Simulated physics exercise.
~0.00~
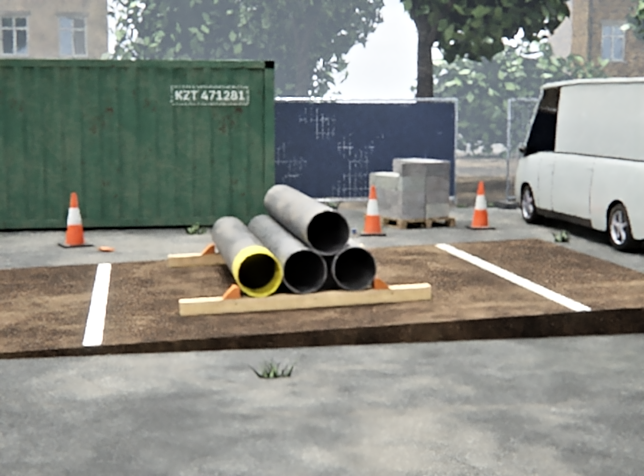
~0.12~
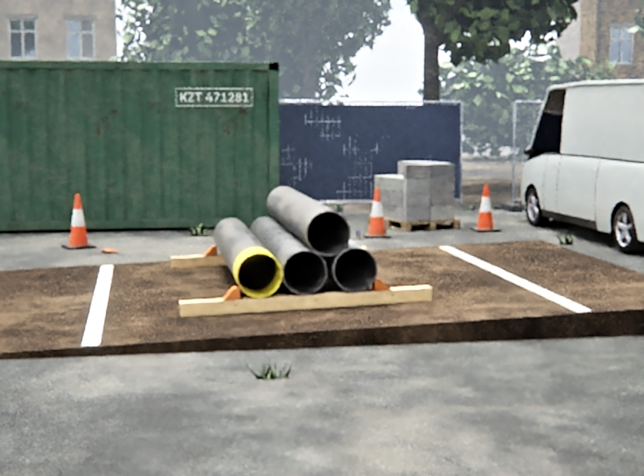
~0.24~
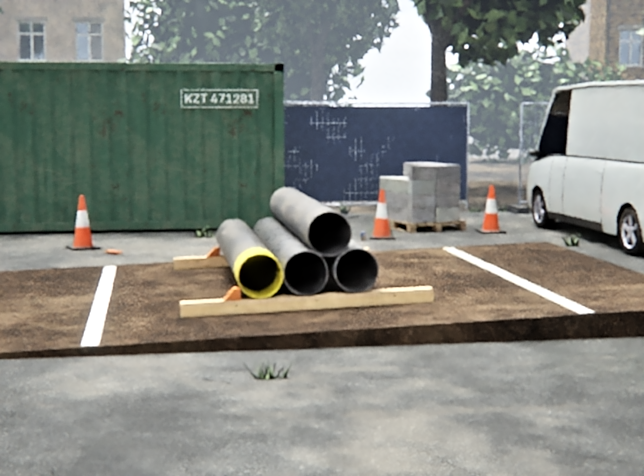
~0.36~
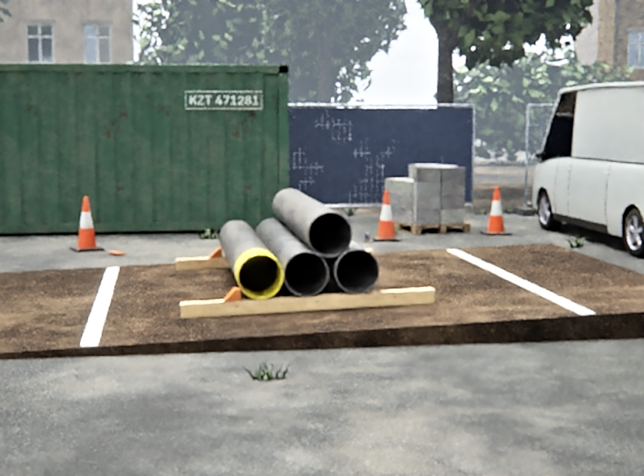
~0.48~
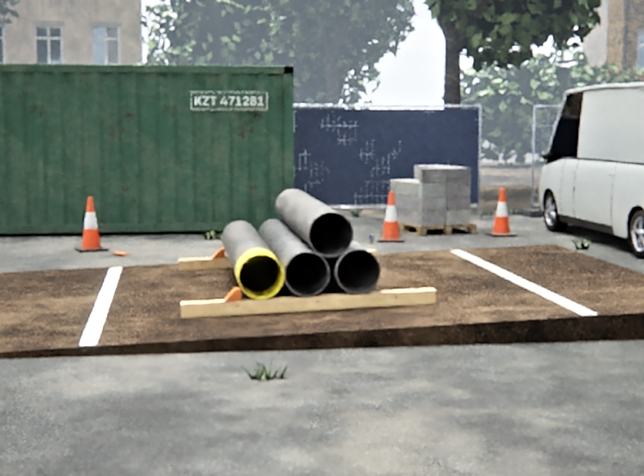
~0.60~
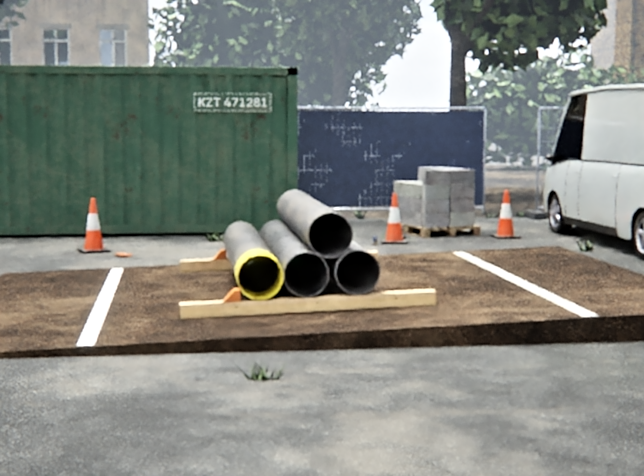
At first, four pipes, one with a yellow rim, sit stacked between two orange chocks on timber over brown soil, near a green container and a white van. Then the right chock disappears, with nobody in sight. The pipes stay still to the end, while the view drifts slightly throughout.
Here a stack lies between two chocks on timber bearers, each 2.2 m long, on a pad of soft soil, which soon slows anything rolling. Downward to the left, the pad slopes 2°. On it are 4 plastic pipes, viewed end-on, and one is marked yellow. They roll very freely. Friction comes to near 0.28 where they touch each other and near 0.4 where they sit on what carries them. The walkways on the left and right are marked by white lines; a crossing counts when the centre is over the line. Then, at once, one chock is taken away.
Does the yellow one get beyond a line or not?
In the end the yellow pipe remains between the lines.
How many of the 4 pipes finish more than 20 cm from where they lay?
Counted: 0.
By 0.9 s, yellow is on the bearers, 70 cm from the bearers' left end; 0 over a line so far.
Finally (1.3 s), yellow is on the bearers, 70 cm from the bearers' left end; 0 over a line so far.
